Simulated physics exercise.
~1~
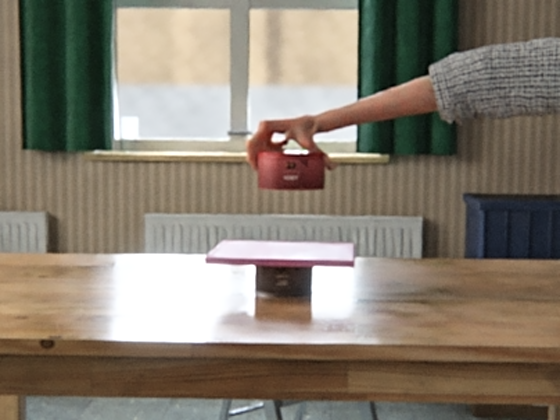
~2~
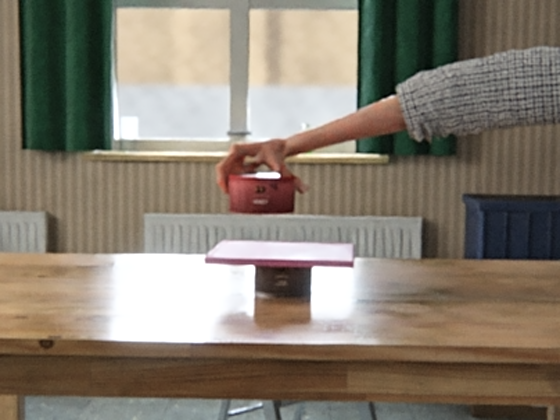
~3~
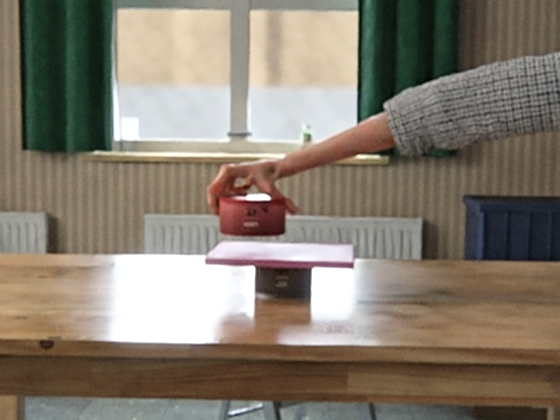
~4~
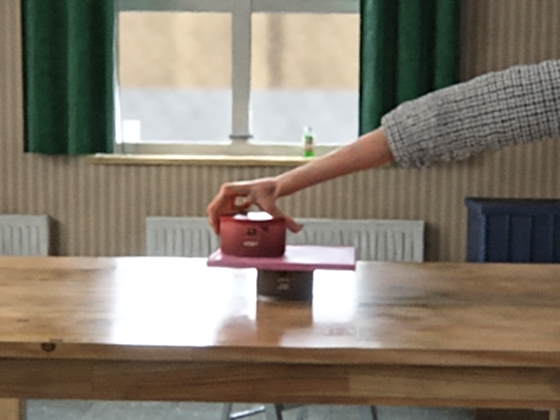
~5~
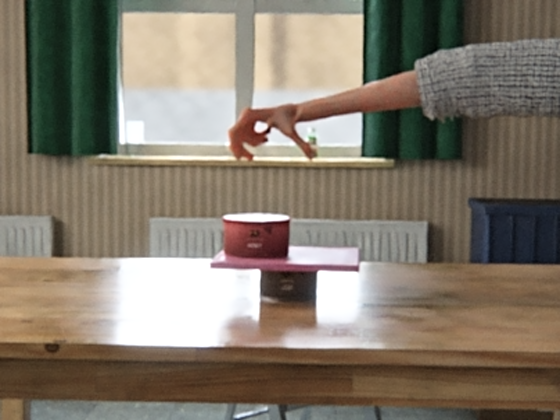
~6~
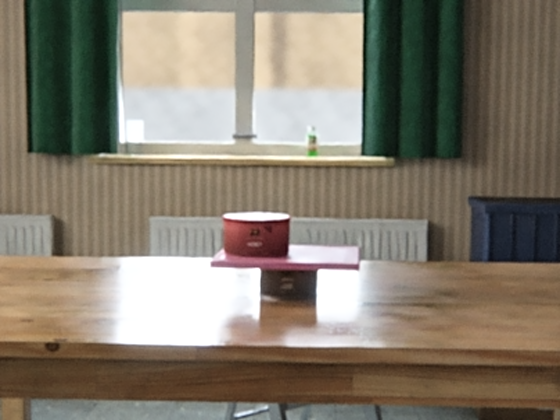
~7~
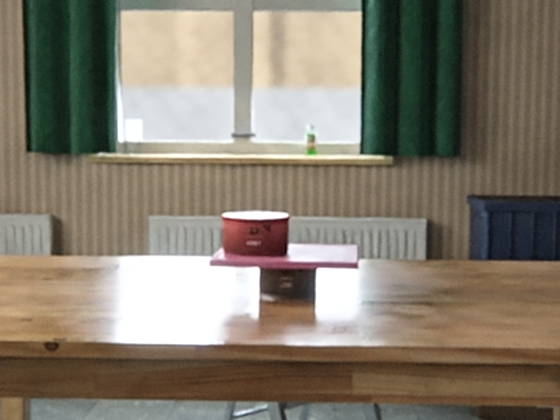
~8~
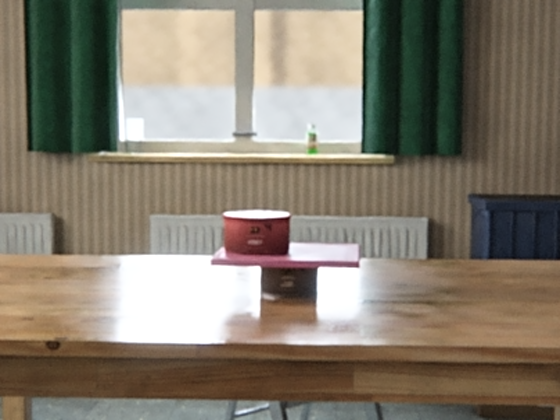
A hand in a grey knitted sleeve reaches in from the right, holding a red tub above a wooden table, seen from the front by a slightly swaying camera. On the table, a flat pink tray rests across a small dark brown tub, with a window, green curtains and radiators behind. The hand carries the red tub left and down, then lowers it onto the left part of the tray. The fingers let go, and the arm draws back out of view. The red tub stays where it was set, and the little pile stands still and upright.
